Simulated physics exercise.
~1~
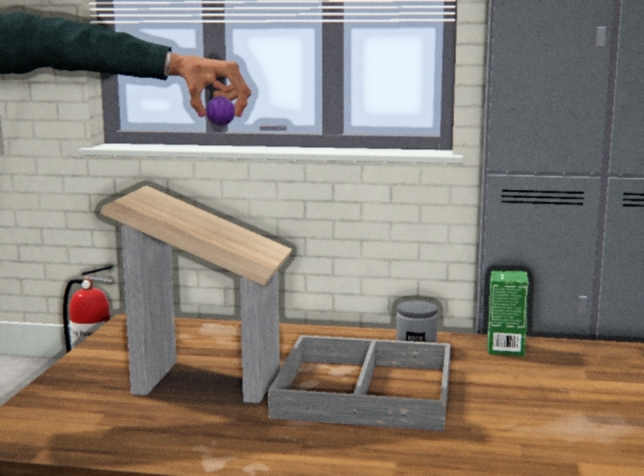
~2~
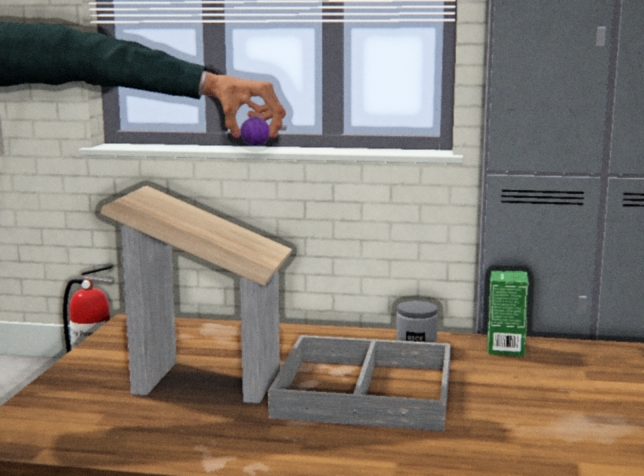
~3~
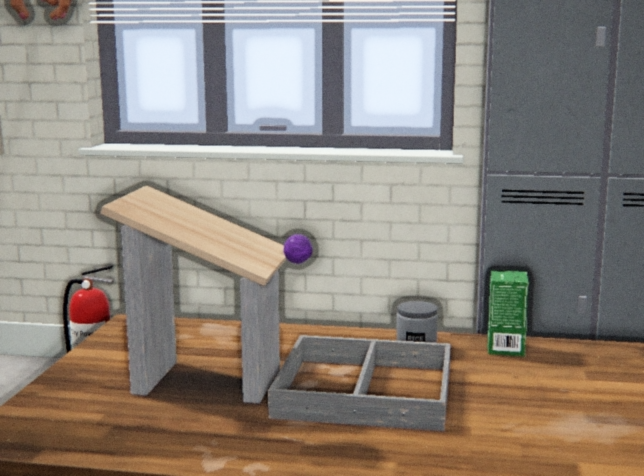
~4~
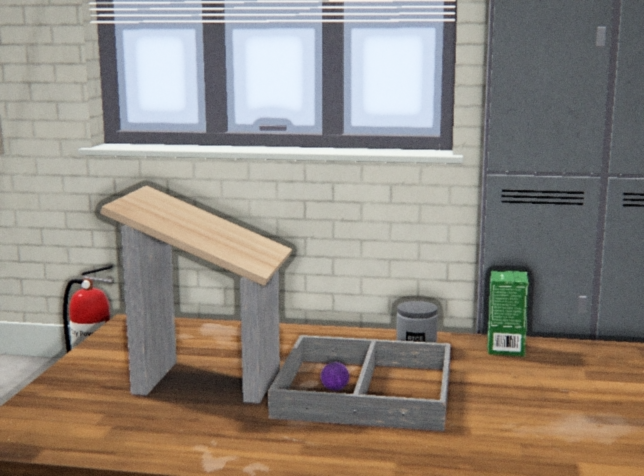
At first, a hand in a dark green sleeve holds a small purple ball above a slanted wooden board propped on two grey uprights, with a grey tray of two bays beside it on a wooden table. The hand moves right and slightly down, still gripping the ball. It then lets go and draws back to the upper left, while the ball drops to the board's lower right end. The ball falls into the tray and ends in the nearer, left bay. The grey jar and green carton stay in place.
